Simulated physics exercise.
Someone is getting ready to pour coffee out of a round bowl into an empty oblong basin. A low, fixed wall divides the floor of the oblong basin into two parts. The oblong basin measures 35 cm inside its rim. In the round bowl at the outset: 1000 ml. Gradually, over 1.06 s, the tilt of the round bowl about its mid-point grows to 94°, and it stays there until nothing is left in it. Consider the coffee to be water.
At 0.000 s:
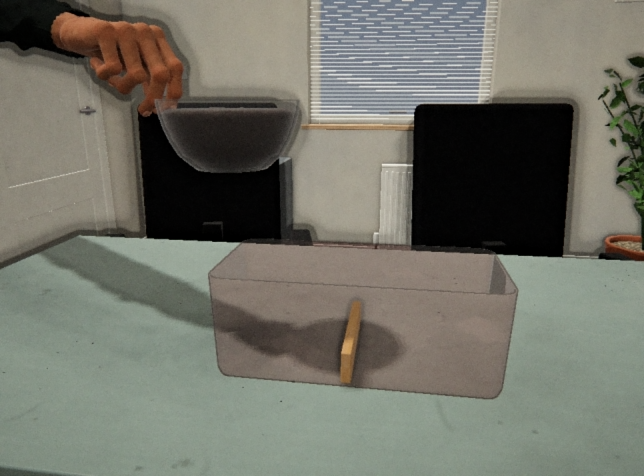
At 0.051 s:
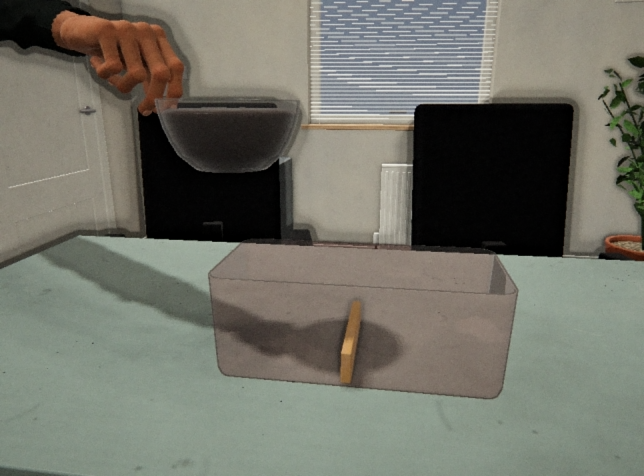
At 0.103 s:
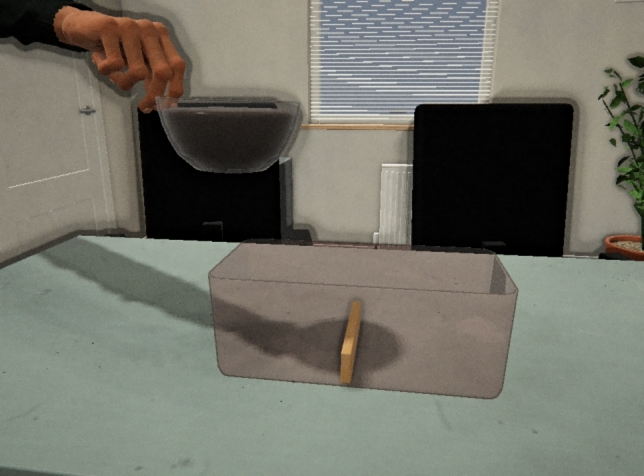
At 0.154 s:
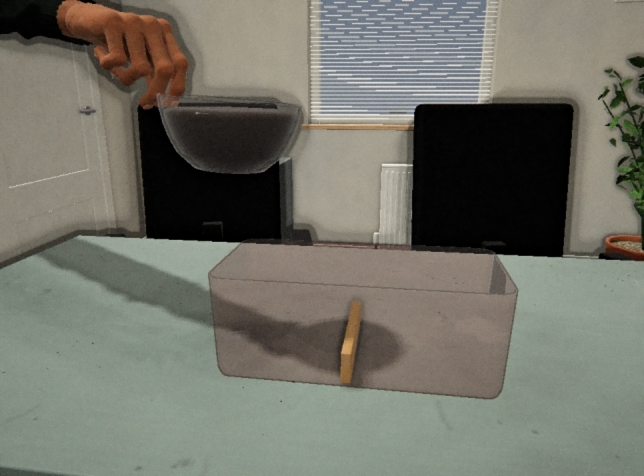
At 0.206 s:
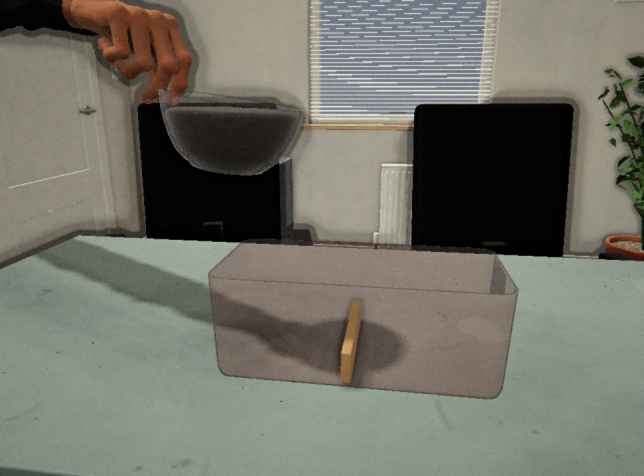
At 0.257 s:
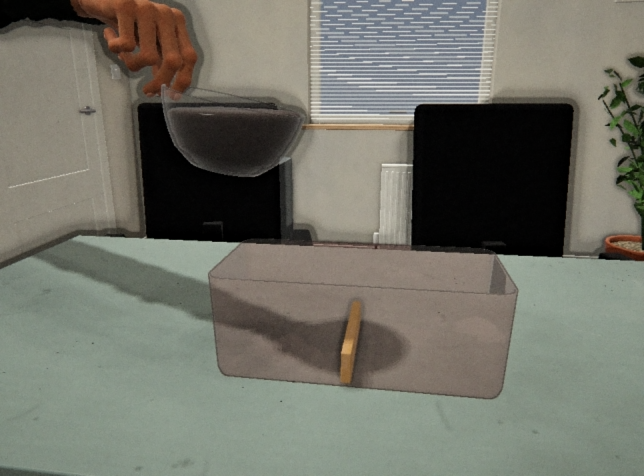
A hand holding a transparent round bowl of dark liquid above a table gradually tilts it slightly to the right, while the clear oblong basin below, with an upright orange-brown piece at its middle, stays still.
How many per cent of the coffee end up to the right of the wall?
About 63 per cent.
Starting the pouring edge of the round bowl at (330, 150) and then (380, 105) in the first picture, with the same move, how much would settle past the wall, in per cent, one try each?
I'd say 75 percent on the first go, 95 percent on the next.
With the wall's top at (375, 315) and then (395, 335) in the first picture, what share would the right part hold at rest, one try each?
The first gives near 25 per cent and the second near 15 per cent.
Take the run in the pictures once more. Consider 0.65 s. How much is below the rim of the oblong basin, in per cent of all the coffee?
Some 16 per cent.
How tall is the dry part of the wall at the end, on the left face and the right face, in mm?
About 26 mm left, about 18 mm right.
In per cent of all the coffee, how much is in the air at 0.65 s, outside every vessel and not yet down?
36 per cent.
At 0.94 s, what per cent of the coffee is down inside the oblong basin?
Roughly 84 %.
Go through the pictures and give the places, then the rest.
It leans 0°; its right rim is at (297, 102); the coffee meets the walls at (170, 111) and (296, 111); the oblong basin's rim runs from (228, 257) to (505, 271); the wall's top is at (352, 326), in the first picture.
It leans 1°; its right rim is at (298, 102); the coffee meets the walls at (170, 110) and (296, 112), in the second picture.
It leans 2°; its right rim is at (298, 105); the coffee meets the walls at (171, 109) and (296, 113), in the third picture.
It leans 5°; its right rim is at (300, 108); the coffee meets the walls at (172, 109) and (297, 114), in the fourth picture.
It leans 9°; its right rim is at (301, 113); the coffee meets the walls at (173, 109) and (299, 115), in the fifth picture.
It leans 13°; its right rim is at (302, 119); the coffee meets the walls at (177, 110) and (302, 115), in the sixth picture.
Then, 0.65 s in, the tilt is 63° and 48 per cent is still to pour, 4 is left of the wall and 12 right of it.
Then, 0.94 s in, the tilt is 91° and 6 per cent is still to pour, 22 is left of the wall and 62 right of it.
Then, 1.23 s in, the tilt is 94° and 0 per cent is still to pour, 35 is left of the wall and 64 right of it.
Then, 1.56 s in, the tilt is 94° and 0 per cent is still to pour, 36 is left of the wall and 63 right of it.
Finally, 36 per cent lies left of the wall, 63 right of it and 1 outside.
